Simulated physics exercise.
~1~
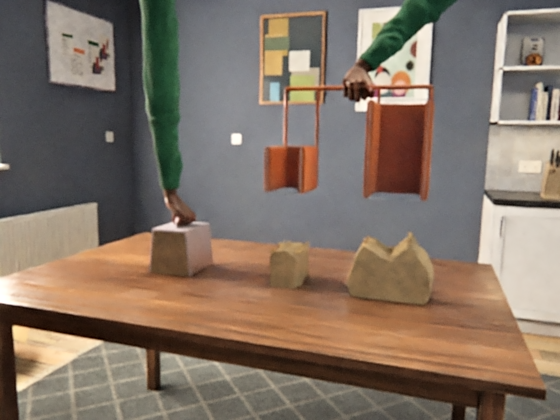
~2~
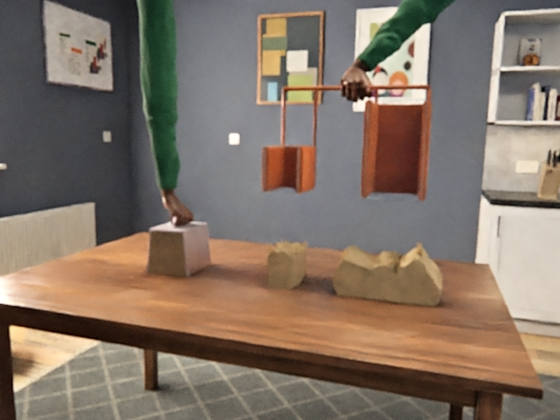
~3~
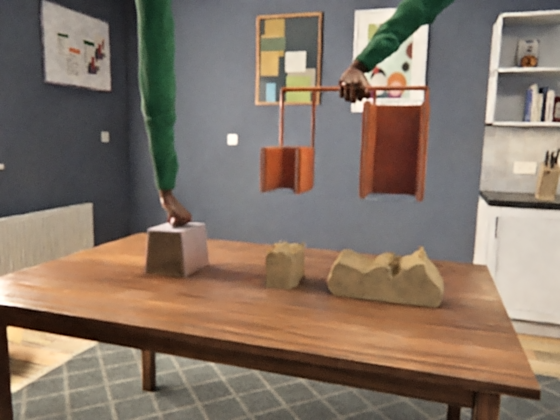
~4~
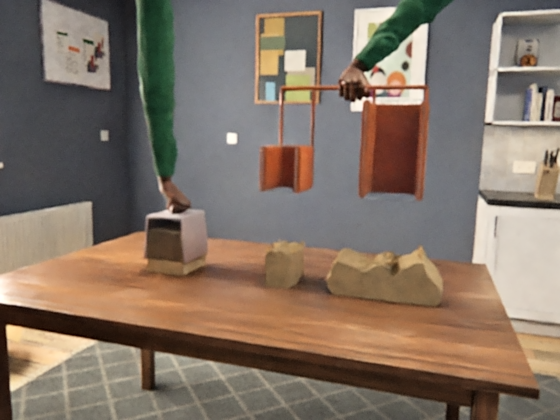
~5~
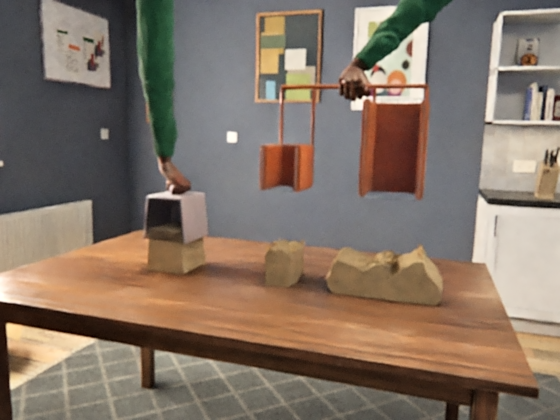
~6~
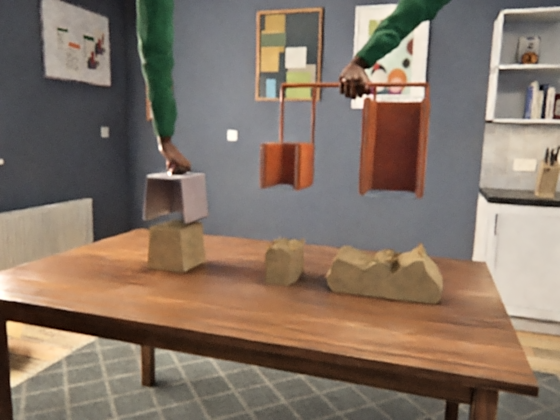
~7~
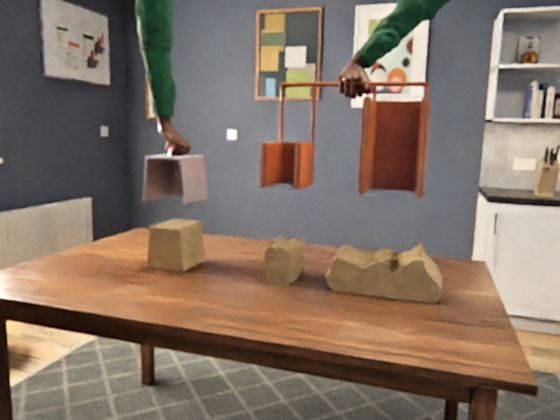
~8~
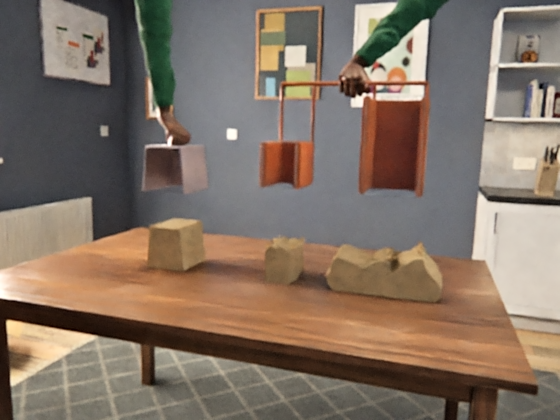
On a wooden table, a hand lifts a tin upward, leaving a sand block standing.
